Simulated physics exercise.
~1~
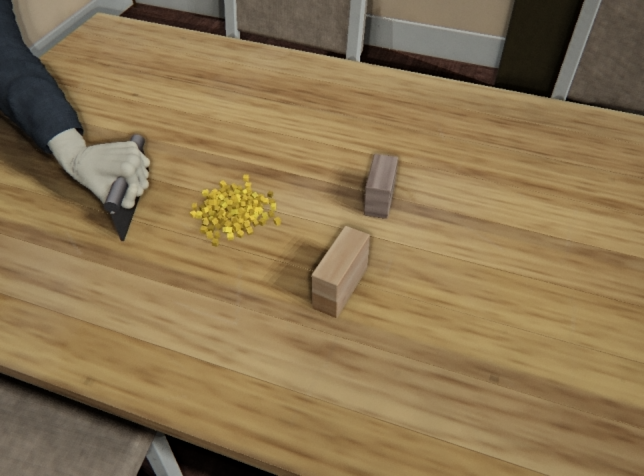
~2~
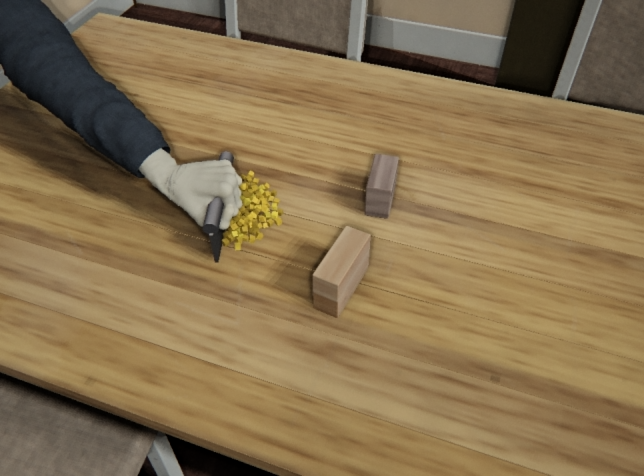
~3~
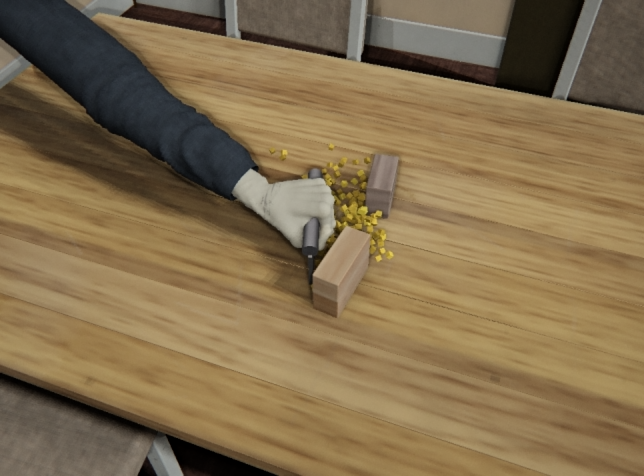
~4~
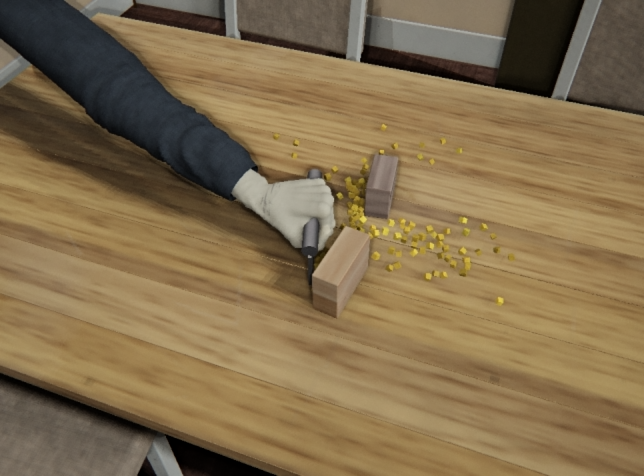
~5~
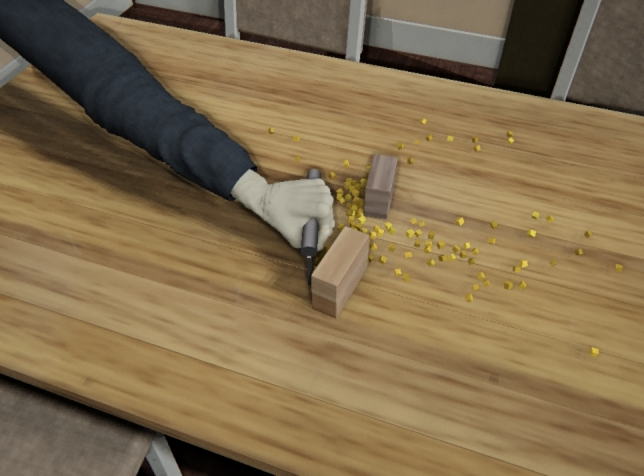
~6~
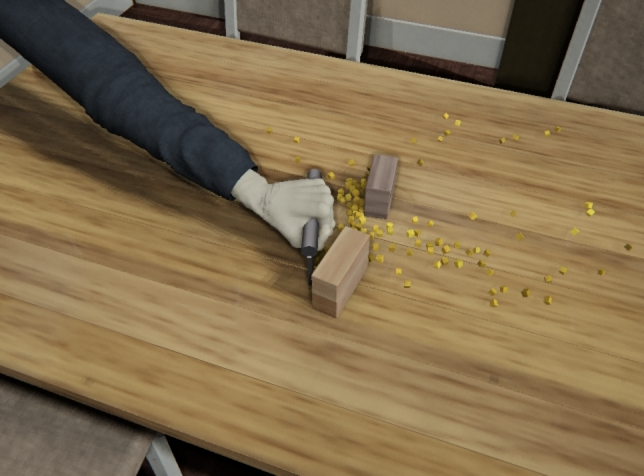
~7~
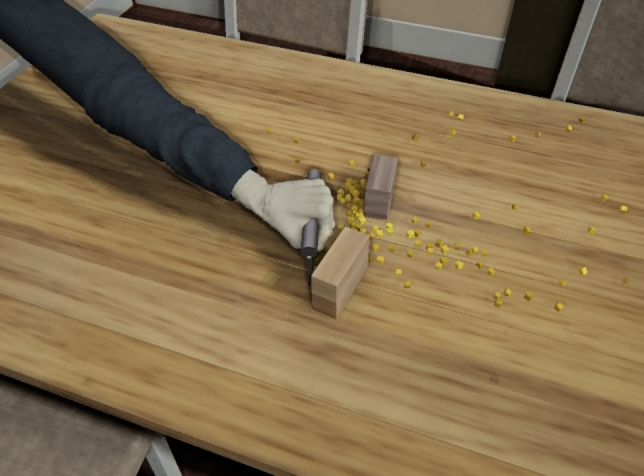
A gloved hand in a dark sleeve holds a dark scraper beside a loose pile of small yellow cheese cubes on a wooden table, seen from above at an angle, with chairs around it. To the right stand two blocks, a dark brown one farther away and a light brown one nearer, with a gap between them. The hand pushes the pile rightwards until it bunches against the blocks, then stops. Pieces spill through the gap and around the far block, scattering widely across the right side. Finally they settle, many still held between scraper and blocks.
